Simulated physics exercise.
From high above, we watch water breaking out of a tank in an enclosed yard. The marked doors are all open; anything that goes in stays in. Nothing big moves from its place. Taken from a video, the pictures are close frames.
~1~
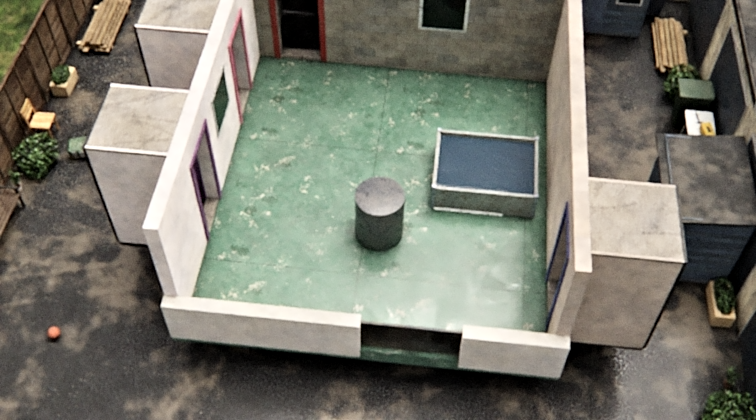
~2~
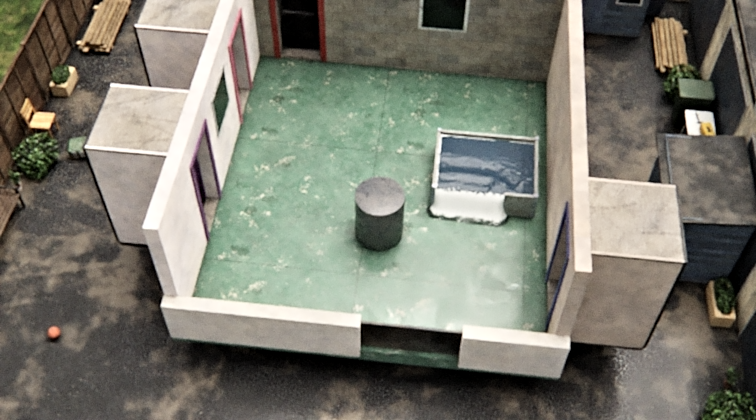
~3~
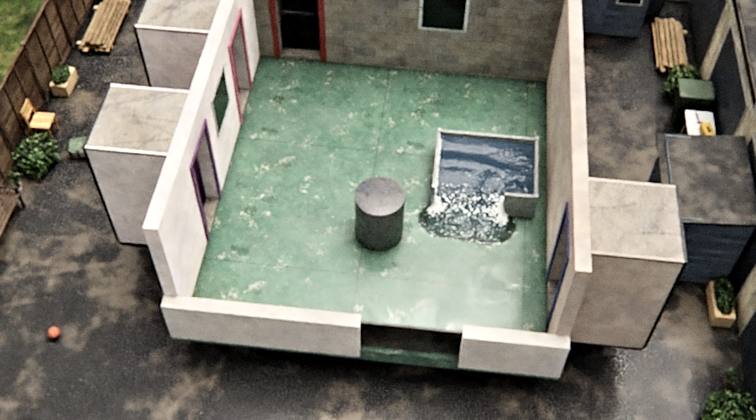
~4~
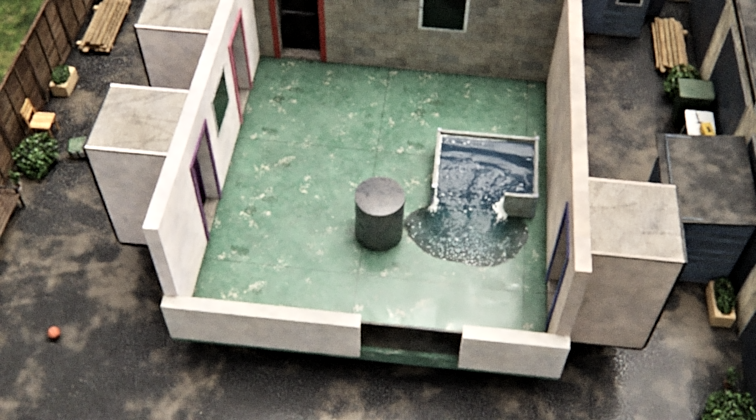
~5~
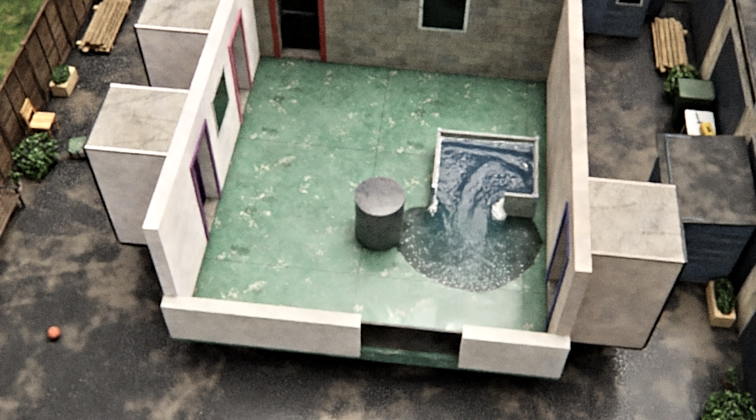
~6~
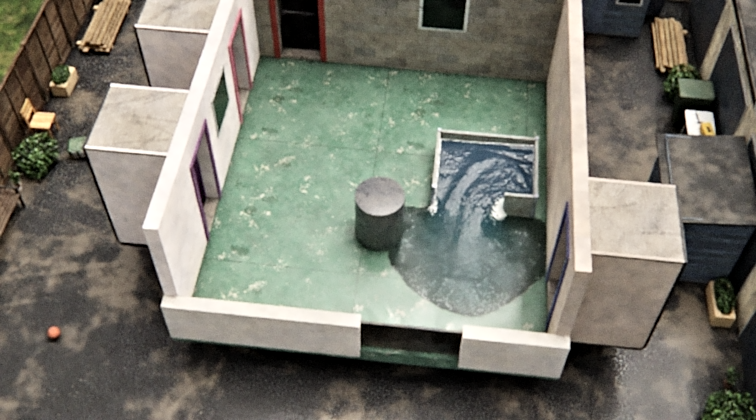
In this clip, seen from above, water bursts through the front side of a rectangular tank in a walled yard and spreads across the green floor in a widening dark pool, reaching past a grey cylinder toward the low front wall.
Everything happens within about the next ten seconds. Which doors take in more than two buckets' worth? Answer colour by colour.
The blue door will pass two buckets at most. The purple door will pass two buckets at most. The red door will pass two buckets at most. The pink door will pass two buckets at most.
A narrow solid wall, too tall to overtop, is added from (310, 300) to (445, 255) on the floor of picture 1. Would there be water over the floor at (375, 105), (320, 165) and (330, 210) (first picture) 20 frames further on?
Results in sequence: Bone-dry / bone-dry / bone-dry.
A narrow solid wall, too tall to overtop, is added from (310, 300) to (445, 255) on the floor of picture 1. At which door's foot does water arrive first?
That'd be the one in blue.
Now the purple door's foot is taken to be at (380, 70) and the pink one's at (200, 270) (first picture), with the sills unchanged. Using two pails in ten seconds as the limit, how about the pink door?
Pink exceeds the mark.
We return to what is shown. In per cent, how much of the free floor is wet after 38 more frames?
By my count, 50 percent.
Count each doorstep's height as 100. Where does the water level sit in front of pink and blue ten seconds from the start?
50 and 50 %, in that order.
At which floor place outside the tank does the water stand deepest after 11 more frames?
Roughly (538, 356).
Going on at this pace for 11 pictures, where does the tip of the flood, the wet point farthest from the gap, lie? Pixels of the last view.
My estimate: Roughly (278, 328).
A moment on, water covers 20 % of the floor; the blue door wet at the sill, nothing in, the purple door not reached, the red door not reached, the pink door not reached.
Next, water covers 25 % of the floor; the blue door wet at the sill, nothing in, the purple door not reached, the red door not reached, the pink door not reached.
Then, water covers 35 % of the floor; the blue door under two buckets in, the purple door not reached, the red door not reached, the pink door not reached.
Later, water covers 50 % of the floor; the blue door under two buckets in, the purple door wet at the sill, nothing in, the red door not reached, the pink door not reached.
In the end, water covers 80 % of the floor; the blue door under two buckets in, the purple door under two buckets in, the red door not reached, the pink door wet at the sill, nothing in.
